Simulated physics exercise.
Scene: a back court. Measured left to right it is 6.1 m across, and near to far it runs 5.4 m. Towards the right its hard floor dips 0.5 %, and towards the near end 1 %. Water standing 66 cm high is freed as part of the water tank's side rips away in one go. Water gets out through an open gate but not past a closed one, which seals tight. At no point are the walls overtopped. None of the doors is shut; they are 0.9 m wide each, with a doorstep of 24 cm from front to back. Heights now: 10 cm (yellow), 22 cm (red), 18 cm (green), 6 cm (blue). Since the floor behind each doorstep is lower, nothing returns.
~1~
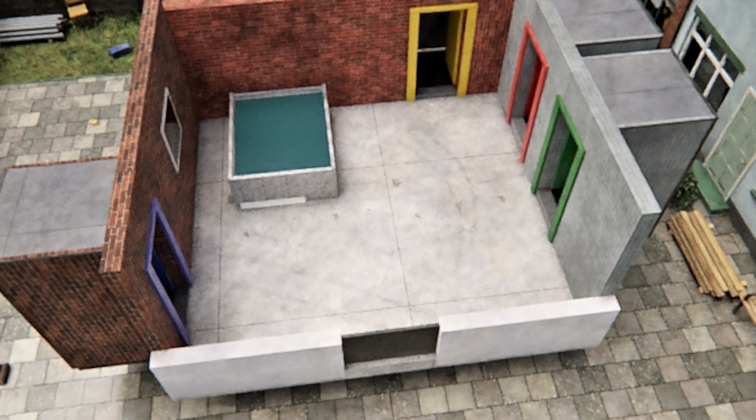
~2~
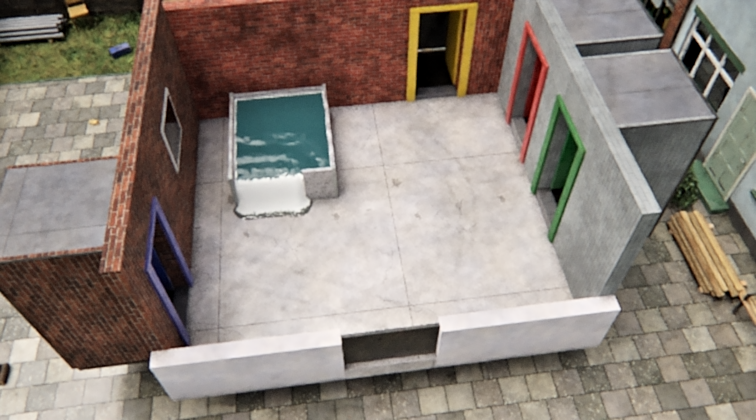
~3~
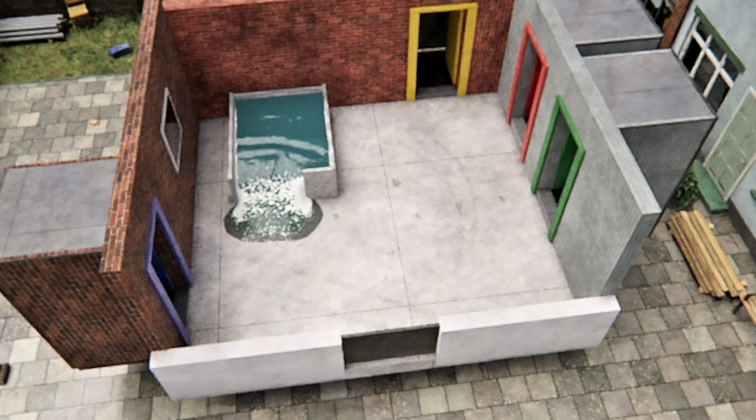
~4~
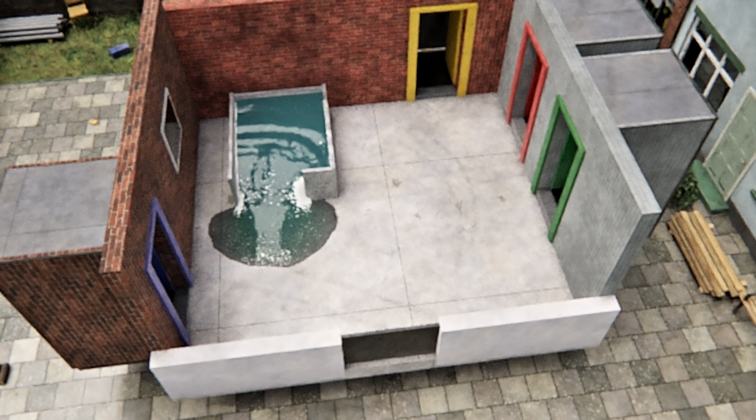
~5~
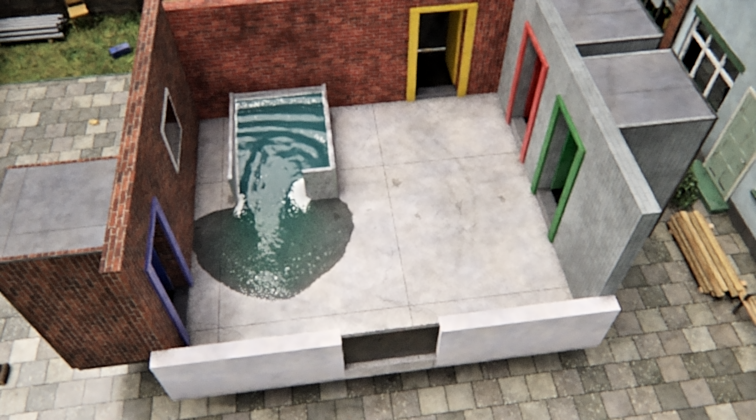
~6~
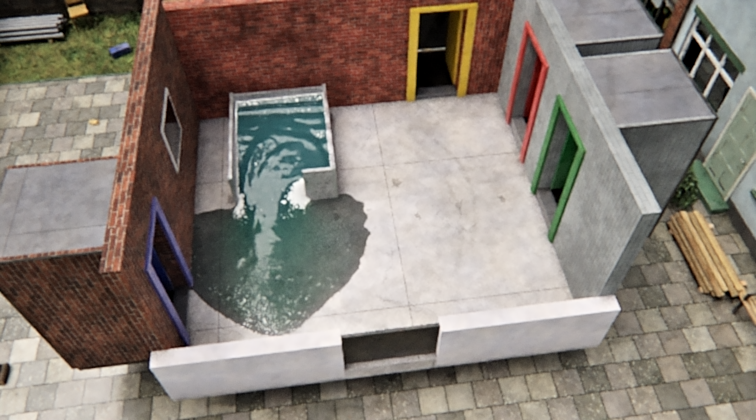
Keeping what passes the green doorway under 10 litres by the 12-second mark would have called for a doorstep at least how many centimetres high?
It would have called for about 10.5 cm.
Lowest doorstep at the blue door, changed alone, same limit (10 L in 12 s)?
About 24 cm at blue.
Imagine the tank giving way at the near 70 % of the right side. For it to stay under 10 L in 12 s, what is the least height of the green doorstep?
In that case you'd want it roughly 21 cm high.
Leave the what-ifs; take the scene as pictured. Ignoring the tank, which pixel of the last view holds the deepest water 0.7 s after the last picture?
At about pixel (186, 374).
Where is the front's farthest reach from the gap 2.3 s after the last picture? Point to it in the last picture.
Around pixel (574, 326).
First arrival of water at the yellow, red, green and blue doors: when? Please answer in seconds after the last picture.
Yellow 5.5 seconds, red 4.0 seconds, green 3.0 seconds, blue 0.2 seconds.
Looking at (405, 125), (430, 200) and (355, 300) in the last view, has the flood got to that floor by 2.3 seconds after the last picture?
So the three spots come out spared, spared, swamped, in that order.
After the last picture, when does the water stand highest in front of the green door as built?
Peak time: Around 4.0 s.
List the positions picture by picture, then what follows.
The first picture shows the water tank at (281, 133) is whole and still, 66 cm deep; the green door at (554, 177) is dry.
In the second picture, the gap is at (271, 191), the front 0.3 m out at (250, 216); the back of the water tank holds 66 cm.
In the third picture, the gap is at (271, 193), the front 0.8 m out at (285, 237); the back of the water tank holds 66 cm.
In the fourth picture, the gap is at (272, 194), the front 1.3 m out at (268, 263); the back of the water tank holds 66 cm.
In the fifth picture, the front is at (277, 296), 2.0 m from the gap at (272, 194); 3.7 m2 of floor is wet, 60 cm left at the back.
In the sixth picture, the gap is at (272, 194), the front 2.6 m out at (274, 330); the back of the water tank holds 55 cm; the green door at (554, 177), 4.8 m from the gap, is still 3.3 m from the nearest water.
Then, 0.7 s after the last picture water covers 30 % of the floor, deepest (44 cm) near (186, 374); it has not reached the green door.
Then, 2.3 s after the last picture water covers 45 % of the floor, deepest (27 cm) near (186, 374); it has not reached the green door.
Then, 11.3 s after the last picture water covers 95 % of the floor, deepest (11 cm) near (563, 328); 7 cm at the green door, 0 litres in over its 18 cm doorstep.
At the green door as built, the water peaked near 15 cm, 4.1 s after the last picture.
Run again over the same 12 s with other heights there, 28 litres in over 8.5 cm, 5 litres over 11.5 cm. The limit of 10 litres is kept from about 10.5 cm up.
